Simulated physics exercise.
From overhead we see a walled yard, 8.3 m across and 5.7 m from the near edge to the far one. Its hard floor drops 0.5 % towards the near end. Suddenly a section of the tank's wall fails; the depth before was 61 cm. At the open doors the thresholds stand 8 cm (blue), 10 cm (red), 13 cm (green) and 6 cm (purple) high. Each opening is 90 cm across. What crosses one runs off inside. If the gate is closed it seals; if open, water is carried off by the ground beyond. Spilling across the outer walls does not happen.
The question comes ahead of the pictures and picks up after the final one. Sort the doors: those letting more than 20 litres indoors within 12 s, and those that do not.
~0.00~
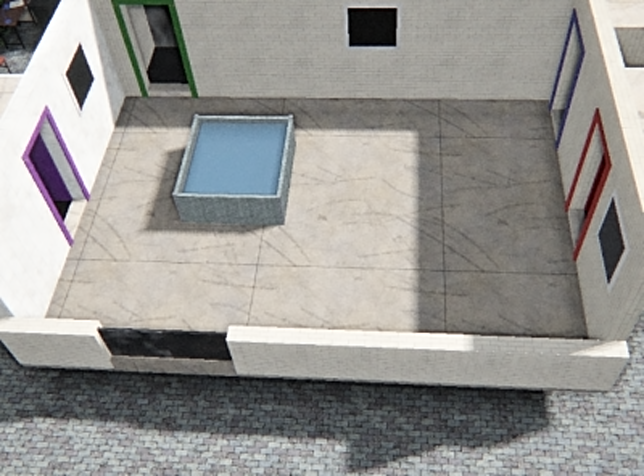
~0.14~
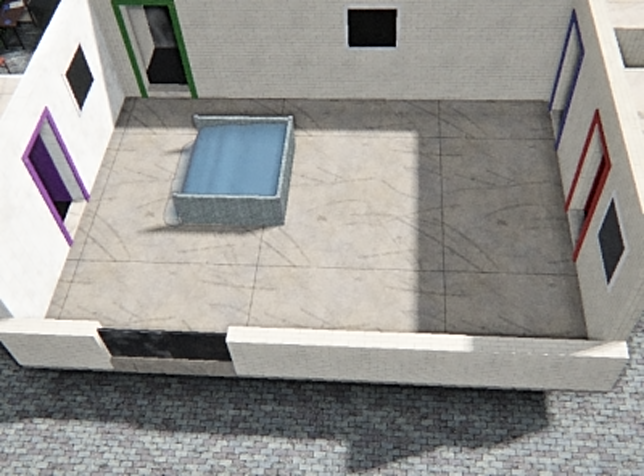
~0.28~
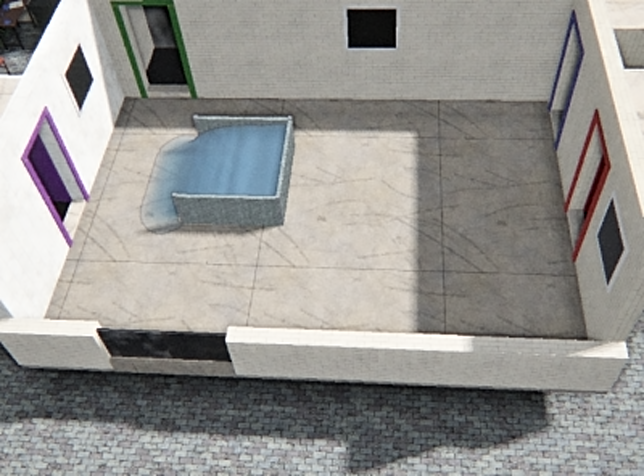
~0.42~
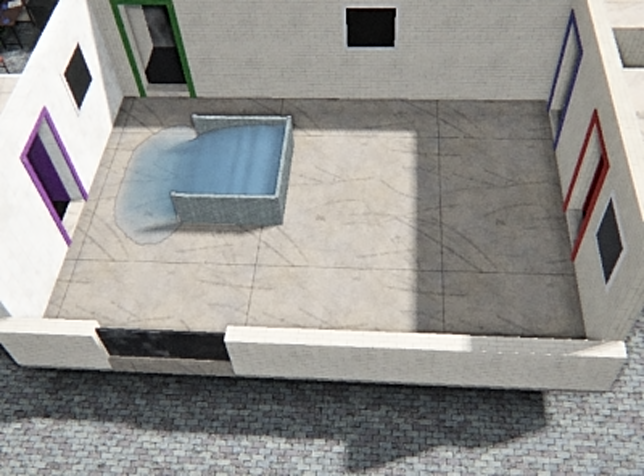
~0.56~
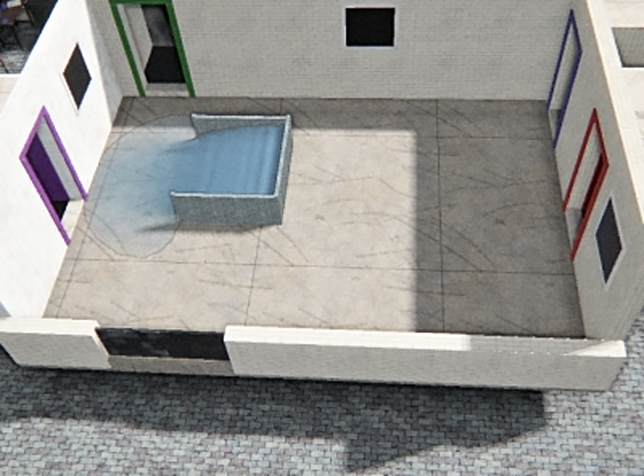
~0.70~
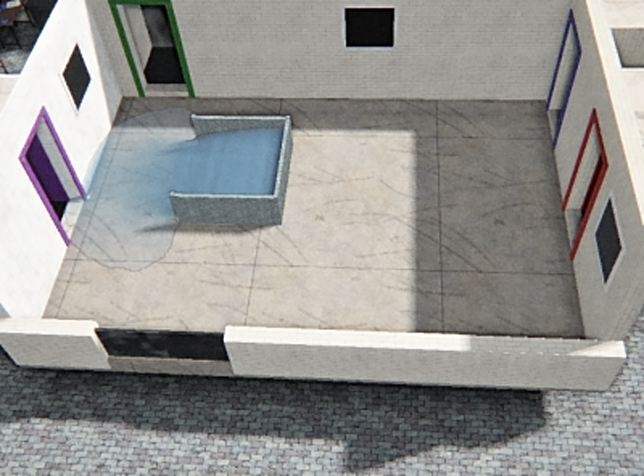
The blue door is among those that do not; the red door is among those that do not; the green door is among those letting more in; the purple door is among those letting more in.
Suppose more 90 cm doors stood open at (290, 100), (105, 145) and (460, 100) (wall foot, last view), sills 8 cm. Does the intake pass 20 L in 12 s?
Taking them in order, the first gets too little, the second enough and the third too little.
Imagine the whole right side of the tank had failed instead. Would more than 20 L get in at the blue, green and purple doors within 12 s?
Then: Blue past it, green under, purple under.
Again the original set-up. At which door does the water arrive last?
Door: Red.
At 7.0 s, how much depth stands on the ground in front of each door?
Depths in cm: Blue 9, red 1, green 5, purple 6.
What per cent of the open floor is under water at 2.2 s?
Around 20 per cent.
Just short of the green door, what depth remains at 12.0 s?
About 1.5 cm.
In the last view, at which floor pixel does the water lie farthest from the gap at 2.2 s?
About pixel (33, 343).
After 1.4 s water covers 15 % of the floor and is deepest (40 cm) near (93, 178); blue door not reached, red door not reached, green door 4 cm at the sill, 0 L in, purple door 25 cm at the sill, 64 L in.
After 2.2 s water covers 20 % of the floor and is deepest (38 cm) near (120, 104); blue door not reached, red door not reached, green door 21 cm at the sill, 5 L in, purple door 23 cm at the sill, 163 L in.
After 3.5 s water covers 35 % of the floor and is deepest (22 cm) near (37, 333); blue door not reached, red door not reached, green door 18 cm at the sill, 43 L in, purple door 13 cm at the sill, 236 L in.
After 7.0 s water covers 85 % of the floor and is deepest (10 cm) near (33, 343); blue door 9 cm at the sill, 0 L in, red door not reached, green door 5 cm at the sill, 51 L in, purple door 6 cm at the sill, 261 L in.
After 12.0 s water covers 95 % of the floor and is deepest (8 cm) near (462, 361); blue door 3 cm at the sill, 1 L in, red door 5 cm at the sill, 0 L in, green door 2 cm at the sill, 51 L in, purple door 4 cm at the sill, 261 L in.
